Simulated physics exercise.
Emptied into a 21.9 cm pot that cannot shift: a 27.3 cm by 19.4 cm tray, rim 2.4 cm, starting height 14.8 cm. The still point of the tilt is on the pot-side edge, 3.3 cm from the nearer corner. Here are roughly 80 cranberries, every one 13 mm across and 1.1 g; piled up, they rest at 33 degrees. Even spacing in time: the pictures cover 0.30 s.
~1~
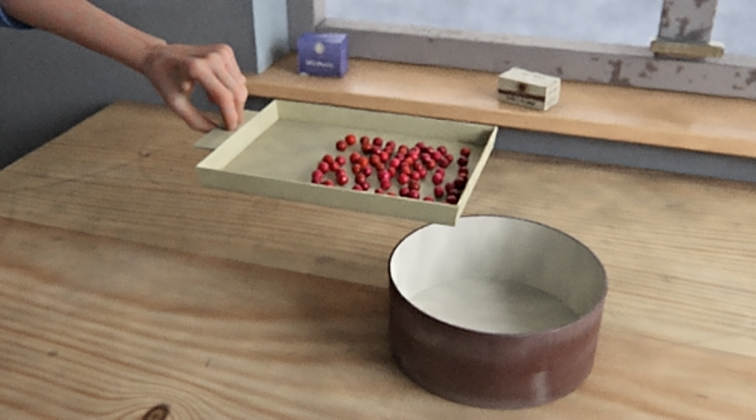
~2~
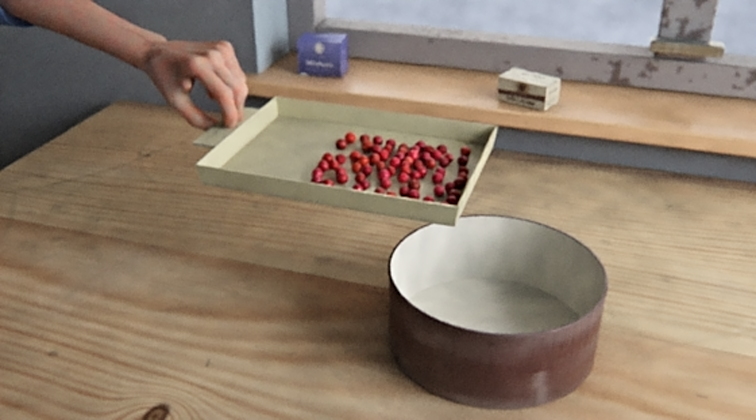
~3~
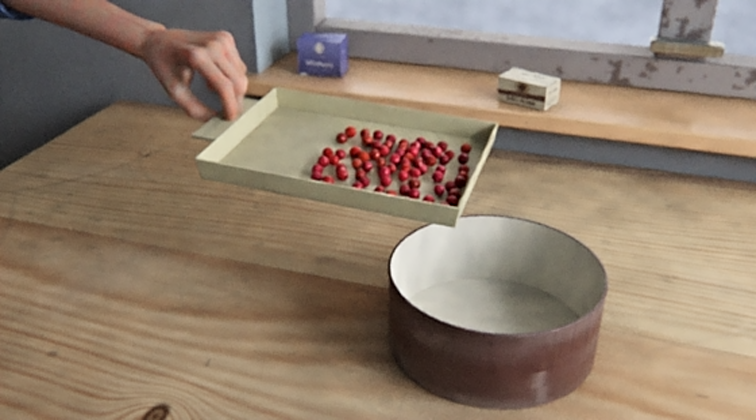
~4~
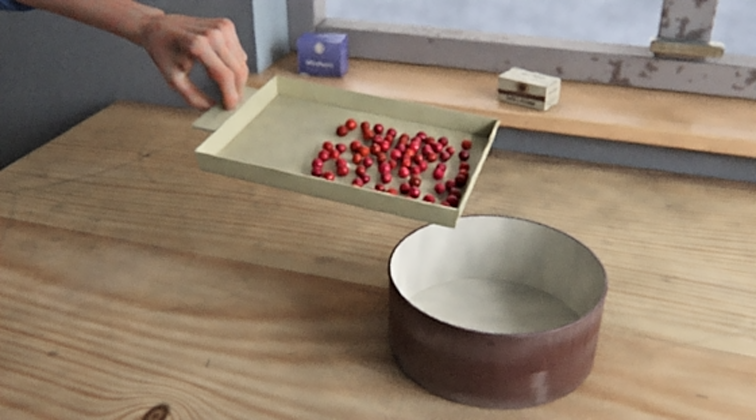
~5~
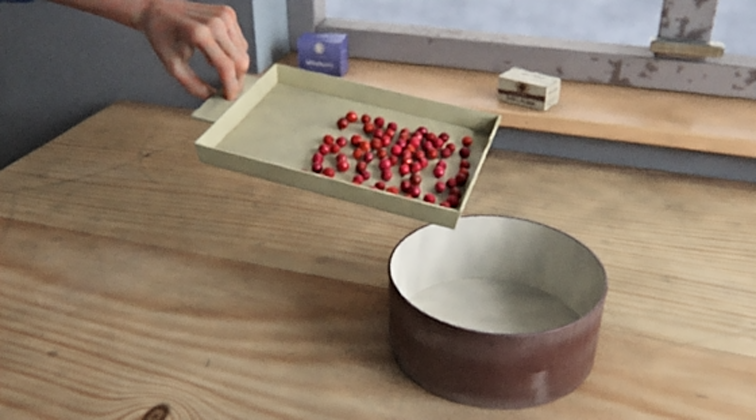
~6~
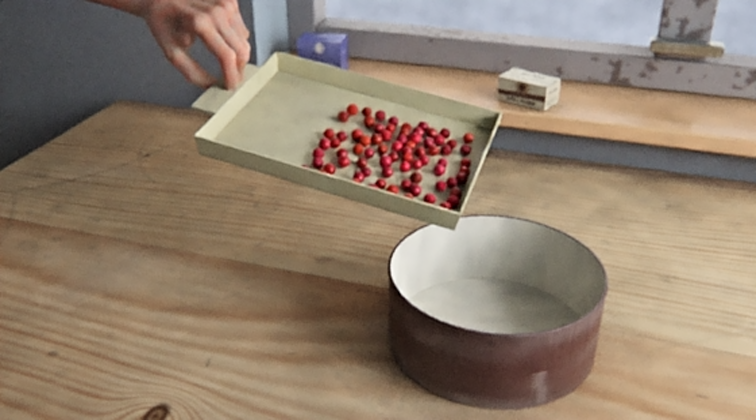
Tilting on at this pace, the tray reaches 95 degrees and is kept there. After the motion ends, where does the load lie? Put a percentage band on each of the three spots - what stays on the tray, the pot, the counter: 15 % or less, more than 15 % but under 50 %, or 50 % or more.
Left on the tray: Up to 15 %; pot: 50 % or more; counter: Up to 15 %.
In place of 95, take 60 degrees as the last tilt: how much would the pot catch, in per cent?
You'd end up with some 0 % in the pot.
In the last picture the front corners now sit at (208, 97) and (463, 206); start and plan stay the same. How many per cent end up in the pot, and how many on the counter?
Final per cent - pot 80, counter 20.
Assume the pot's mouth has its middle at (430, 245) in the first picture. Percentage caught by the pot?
Share in pot at that spot: Some 50 in a hundred.
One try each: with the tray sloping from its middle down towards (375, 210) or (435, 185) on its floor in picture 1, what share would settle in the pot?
Approximately 70 percent, then 95 percent.
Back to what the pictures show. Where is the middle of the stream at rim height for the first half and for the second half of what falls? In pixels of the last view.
Early half: About (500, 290); late half: (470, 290).
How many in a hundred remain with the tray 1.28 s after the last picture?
I'd say close to 100 per cent.
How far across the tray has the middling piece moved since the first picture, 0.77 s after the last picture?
Displacement on the tray: Roughly 5 cm.
Then, 0.77 s after the last picture, tilt 51 degrees; the tray holds 100 %, the pot 0 %.
Then, 1.28 s after the last picture, tilt 77 degrees; the tray holds 100 %, the pot 0 %.
Then, 1.86 s after the last picture, tilt 95 degrees; the tray holds 55 %, the pot 15 %.
In the end, tray 0 %, pot 95 %, counter 5 %.
